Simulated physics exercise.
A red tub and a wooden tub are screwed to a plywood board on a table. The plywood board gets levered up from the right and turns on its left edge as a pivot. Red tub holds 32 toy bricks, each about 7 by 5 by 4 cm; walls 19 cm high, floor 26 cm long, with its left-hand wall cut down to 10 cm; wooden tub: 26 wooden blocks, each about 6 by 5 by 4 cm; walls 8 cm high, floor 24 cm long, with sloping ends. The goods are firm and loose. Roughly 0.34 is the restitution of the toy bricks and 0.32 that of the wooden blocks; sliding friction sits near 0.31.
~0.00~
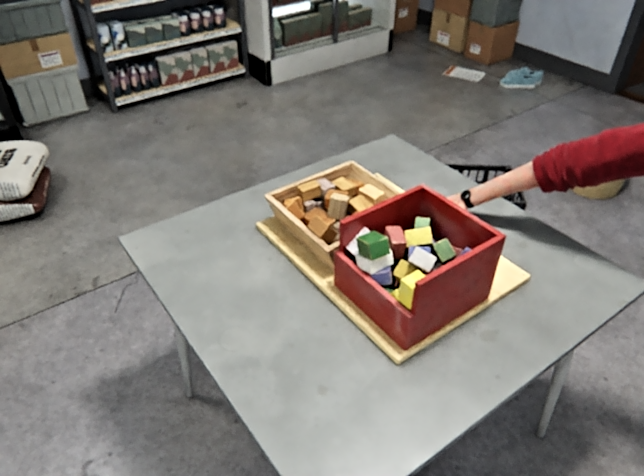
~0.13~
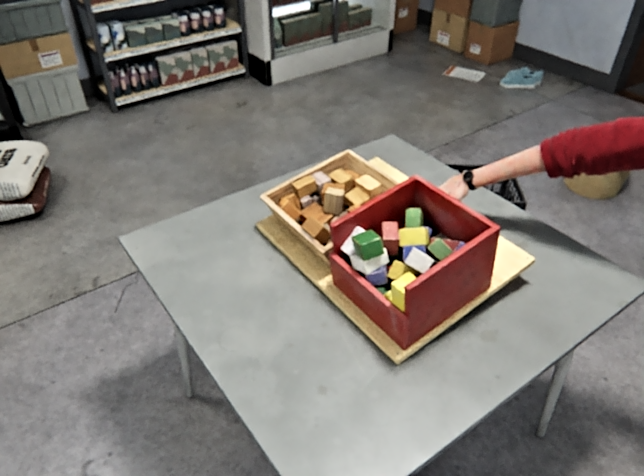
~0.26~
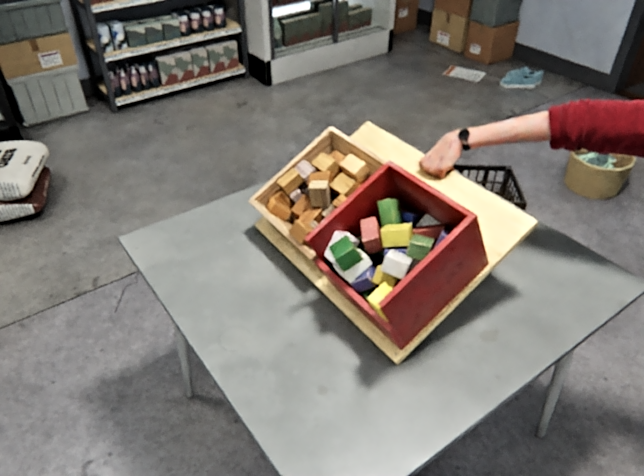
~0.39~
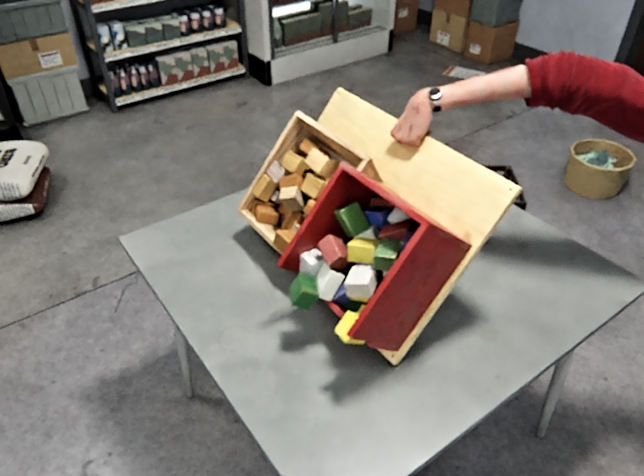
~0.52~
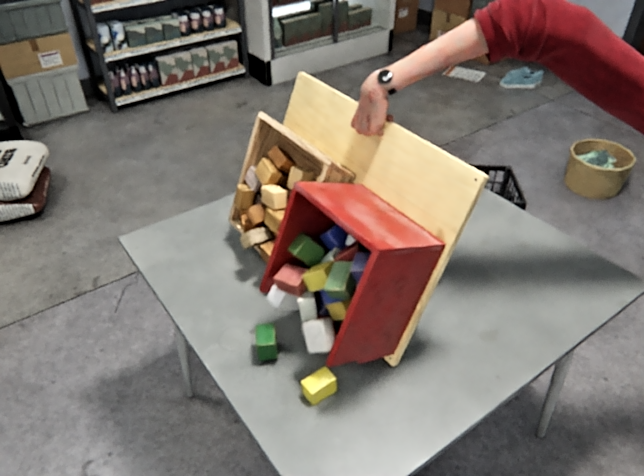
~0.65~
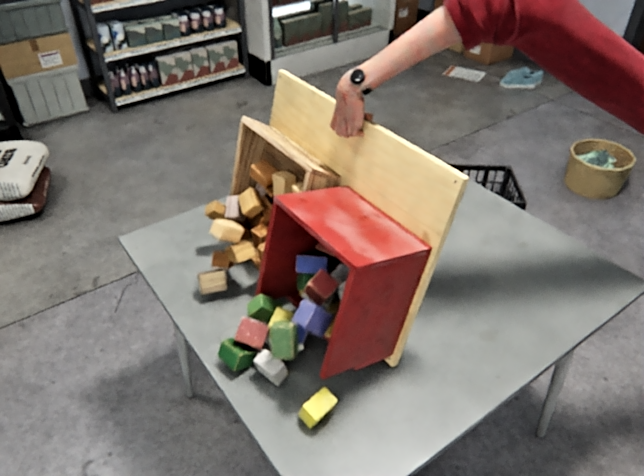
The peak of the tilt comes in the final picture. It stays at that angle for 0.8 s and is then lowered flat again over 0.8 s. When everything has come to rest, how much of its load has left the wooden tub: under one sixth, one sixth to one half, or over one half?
Over one half.
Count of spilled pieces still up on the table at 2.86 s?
The number is some 30.
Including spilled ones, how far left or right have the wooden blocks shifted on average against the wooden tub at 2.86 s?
I'd put it at close to 38 cm toward the left.
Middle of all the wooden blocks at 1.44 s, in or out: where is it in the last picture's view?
In the last view, the centre sits near (229, 269).
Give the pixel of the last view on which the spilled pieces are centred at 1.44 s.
The centre lands near pixel (227, 327).
After 1.00 s, tilt 75°; the red tub is down by 15 of 32 and the wooden tub is down by 15 of 26.
After 1.44 s, tilt 75°; the red tub is down by 17 of 32 and the wooden tub is down by 19 of 26.
After 2.06 s, tilt 11°; the red tub is down by 18 of 32 and the wooden tub is down by 20 of 26.
When it is over (at 2.86 s), the red tub is down by 18 of 32 and the wooden tub is down by 20 of 26. Asked share, 20 of 26, 77 per cent.
